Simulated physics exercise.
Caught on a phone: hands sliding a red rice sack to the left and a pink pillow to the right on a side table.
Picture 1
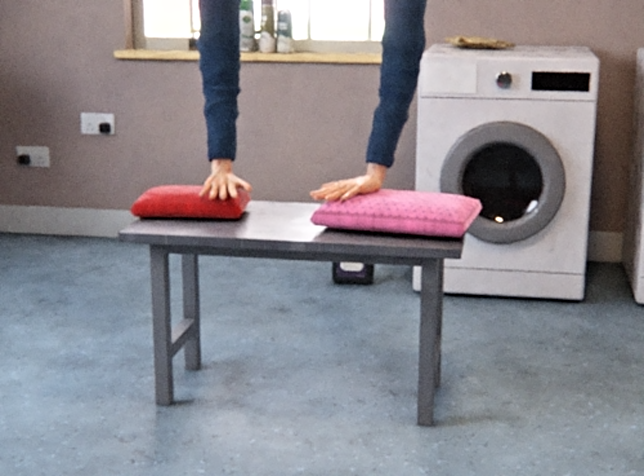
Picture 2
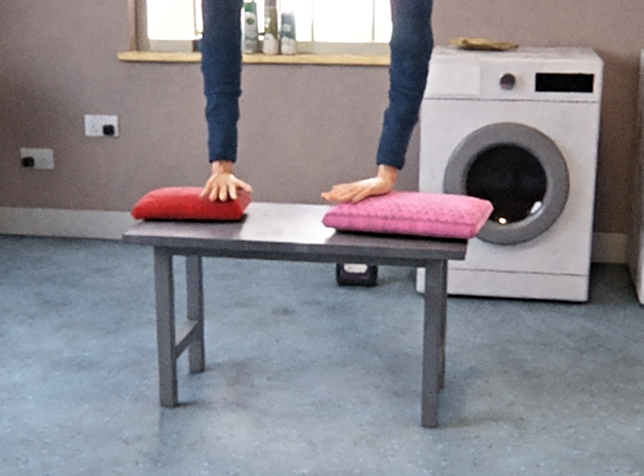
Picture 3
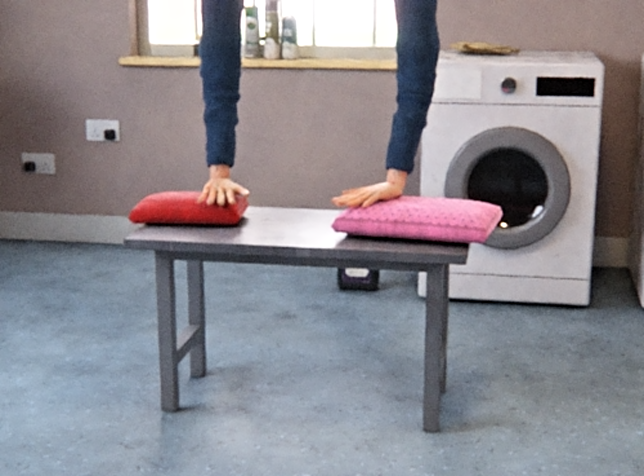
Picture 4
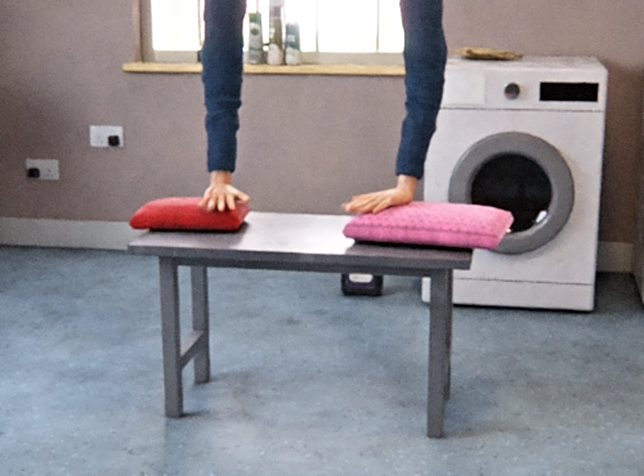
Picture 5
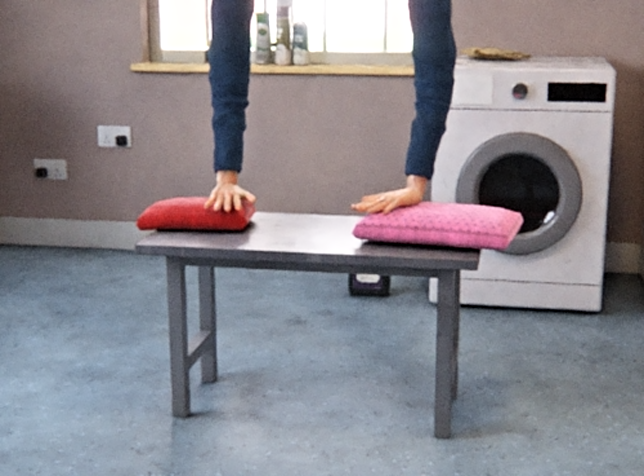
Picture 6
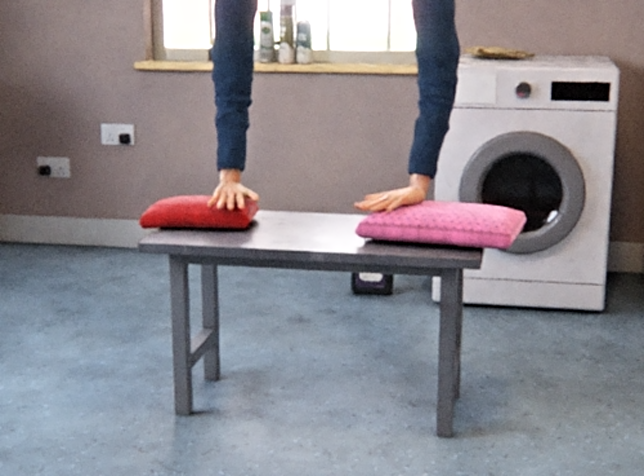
In a room with a blue floor and mauve walls, a slightly unsteady phone view faces a grey side table from the front. A red sack lies at the table's left end and a pink pillow at its right, with a windowsill and a white washing machine behind. Two blue-sleeved arms reach down, hands resting on both, as the pillow slides slightly right and the sack barely shifts left.
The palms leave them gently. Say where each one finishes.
In the end the red rice sack stays up there; the pink pillow remains on top.
Then, 0.66 s later than the last view, rice sack at rest; pillow at rest.
Finally, rice sack at rest; pillow at rest. The red rice sack remains on top and the pink pillow holds its place.
